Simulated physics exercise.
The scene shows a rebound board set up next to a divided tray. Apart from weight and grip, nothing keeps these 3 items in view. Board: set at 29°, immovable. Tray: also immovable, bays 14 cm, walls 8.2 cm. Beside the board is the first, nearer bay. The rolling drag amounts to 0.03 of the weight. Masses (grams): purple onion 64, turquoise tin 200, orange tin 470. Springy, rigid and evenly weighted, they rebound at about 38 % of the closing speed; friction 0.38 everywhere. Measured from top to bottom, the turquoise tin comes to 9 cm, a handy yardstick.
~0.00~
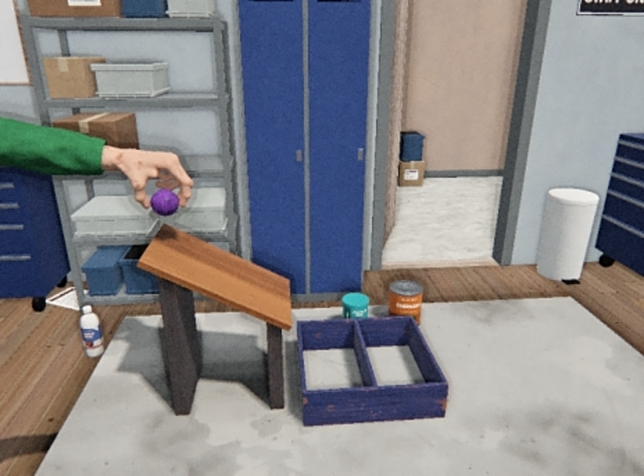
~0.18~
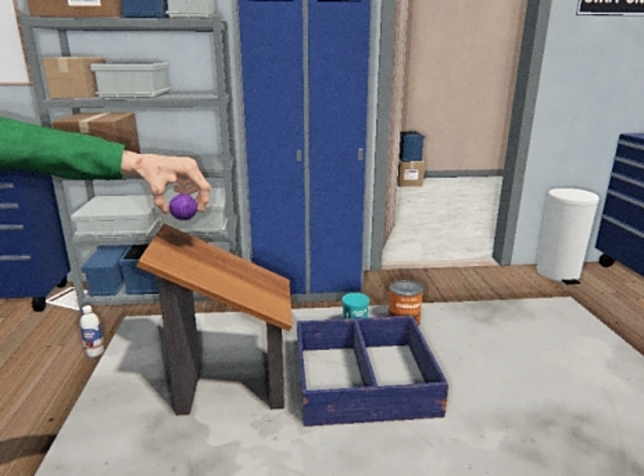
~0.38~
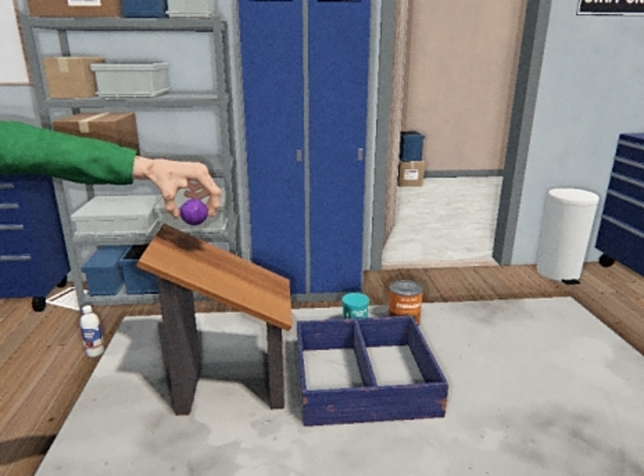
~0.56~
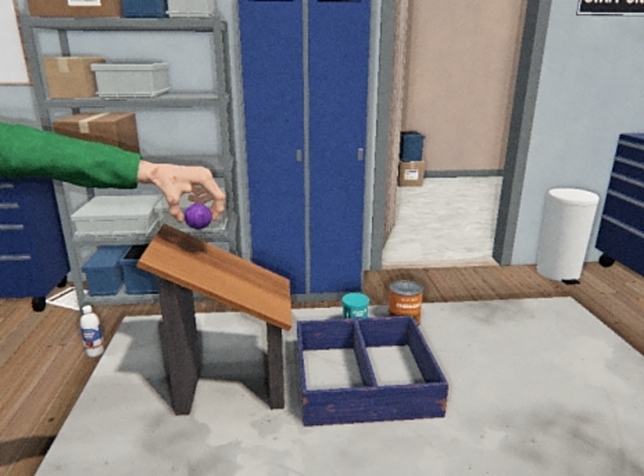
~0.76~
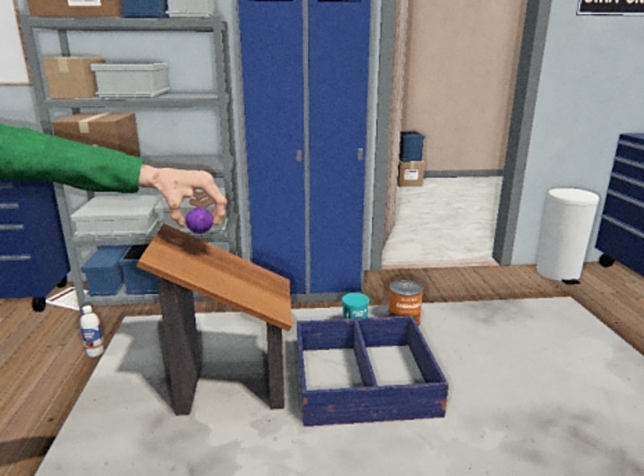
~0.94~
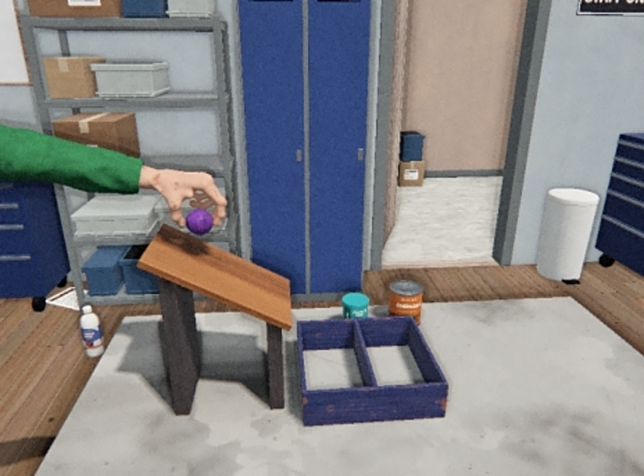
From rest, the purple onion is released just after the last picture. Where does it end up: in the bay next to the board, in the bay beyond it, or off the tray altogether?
It is left in the proximal bin.
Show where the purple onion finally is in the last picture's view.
It finishes at roughly (345, 372).
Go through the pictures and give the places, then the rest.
In the first picture, 7 cm still to go; purple onion (165, 202); turquoise tin (355, 314).
In the second picture, 4 cm still to go; purple onion (183, 207); turquoise tin (355, 314).
In the third picture, 2 cm still to go; purple onion (194, 212); turquoise tin (355, 314).
In the fourth picture, 1 cm still to go; purple onion (198, 216); turquoise tin (355, 314).
In the fifth picture, held still over the board; purple onion (199, 220); turquoise tin (355, 314).
In the sixth picture, held still over the board; purple onion (199, 222); turquoise tin (355, 314).
Around 1.24 s, purple onion near (240, 266).
Around 1.44 s, purple onion near (333, 318).
Around 1.54 s, purple onion near (337, 346).
Around 1.74 s, it is in the nearer bay; purple onion near (333, 372).
Finally (2.5 s), it is in the nearer bay; the bystanders still in place (within 4 cm). Final places as that camera would see them, purple onion near (345, 372).
